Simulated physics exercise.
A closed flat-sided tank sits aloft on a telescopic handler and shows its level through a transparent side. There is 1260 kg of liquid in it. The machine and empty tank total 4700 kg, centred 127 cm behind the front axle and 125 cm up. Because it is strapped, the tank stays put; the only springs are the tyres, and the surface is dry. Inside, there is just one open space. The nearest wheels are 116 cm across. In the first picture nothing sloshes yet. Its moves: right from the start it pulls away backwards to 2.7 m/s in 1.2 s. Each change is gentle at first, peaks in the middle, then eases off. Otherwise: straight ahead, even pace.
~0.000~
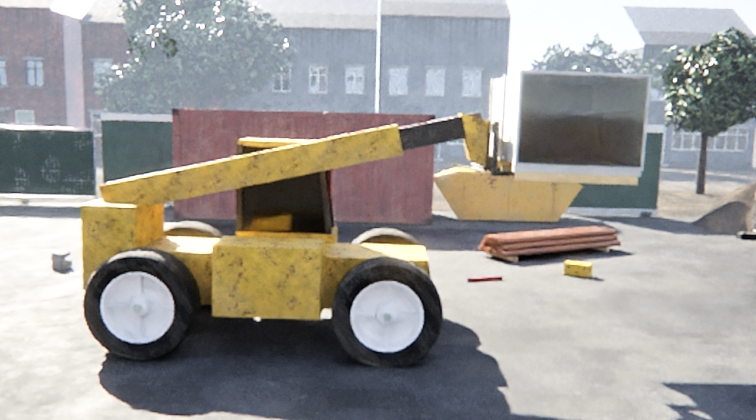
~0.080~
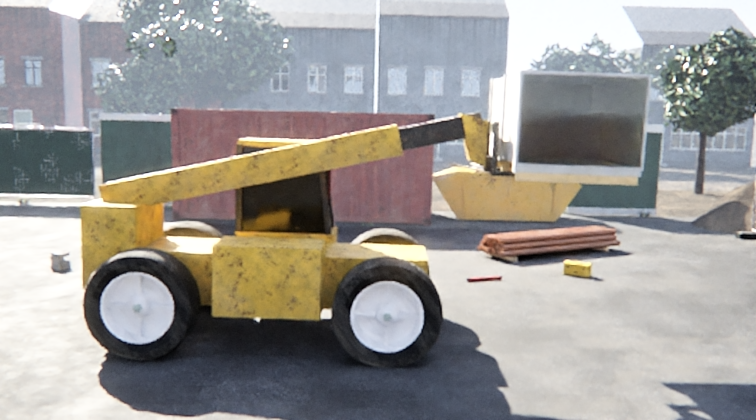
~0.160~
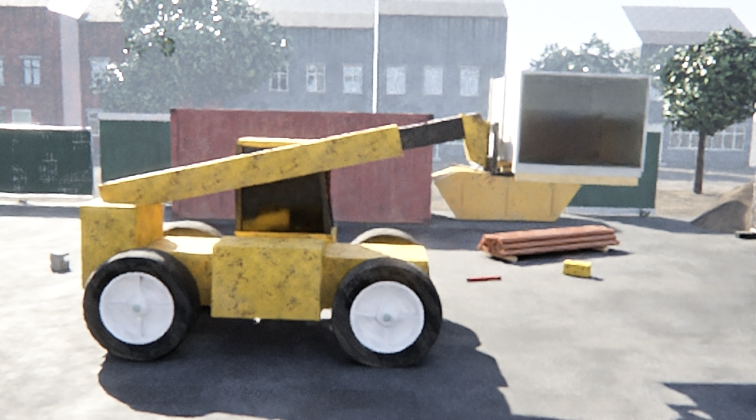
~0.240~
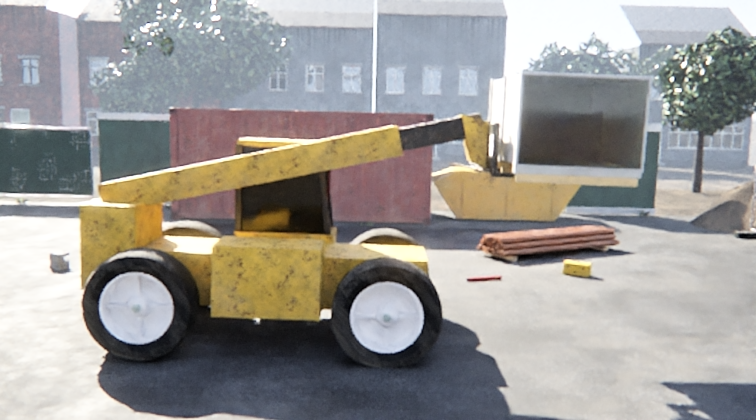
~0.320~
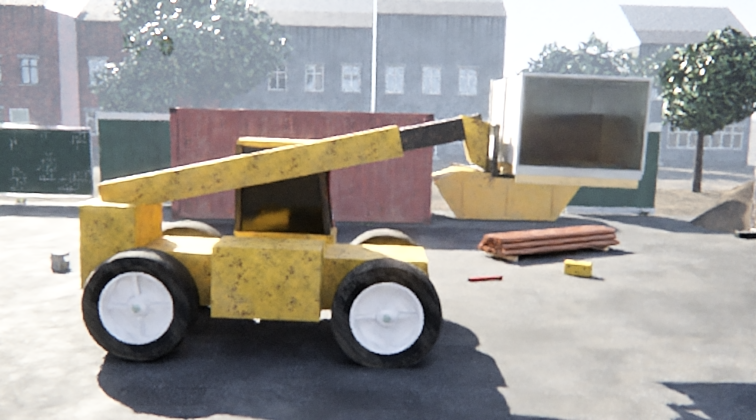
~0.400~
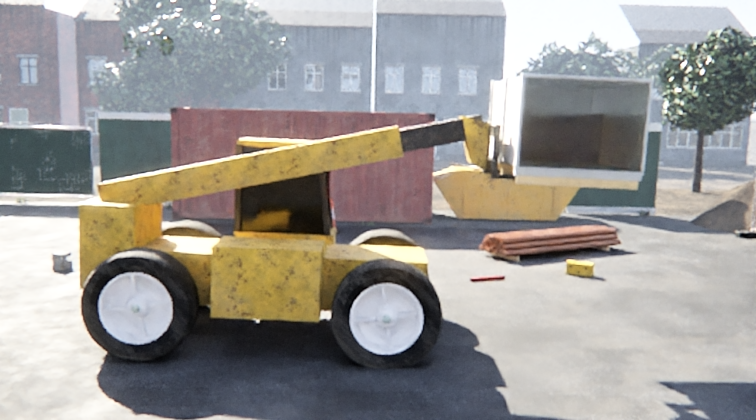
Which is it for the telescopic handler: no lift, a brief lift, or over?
You'll see it rise, then regain its footing.
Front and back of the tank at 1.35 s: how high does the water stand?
The surface sits near 58 cm in front and near 50 cm at the rear.
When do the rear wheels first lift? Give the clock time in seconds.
It happens at roughly 0.65 s on the clock.
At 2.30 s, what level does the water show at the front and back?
Close to 84 cm in front, close to 46 cm behind.
Then, 0.65 s in, the lean is 1° nose down, the rear 2 cm in the air; the liquid stands 35 cm at the back and 77 cm at the front.
Then, 1.10 s in, the lean is 2° nose down, the rear 6 cm in the air; the liquid stands 28 cm at the back and 78 cm at the front.
Then, 1.35 s in, the lean is 1° nose down, the rear 3 cm in the air; the liquid stands 50 cm at the back and 58 cm at the front.
Then, 2.30 s in, the lean is 0°, wheels down; the liquid stands 46 cm at the back and 83 cm at the front.
Then, 4.18 s in, all wheels are down again; the highest lift was 6 cm and the largest lean 2°.
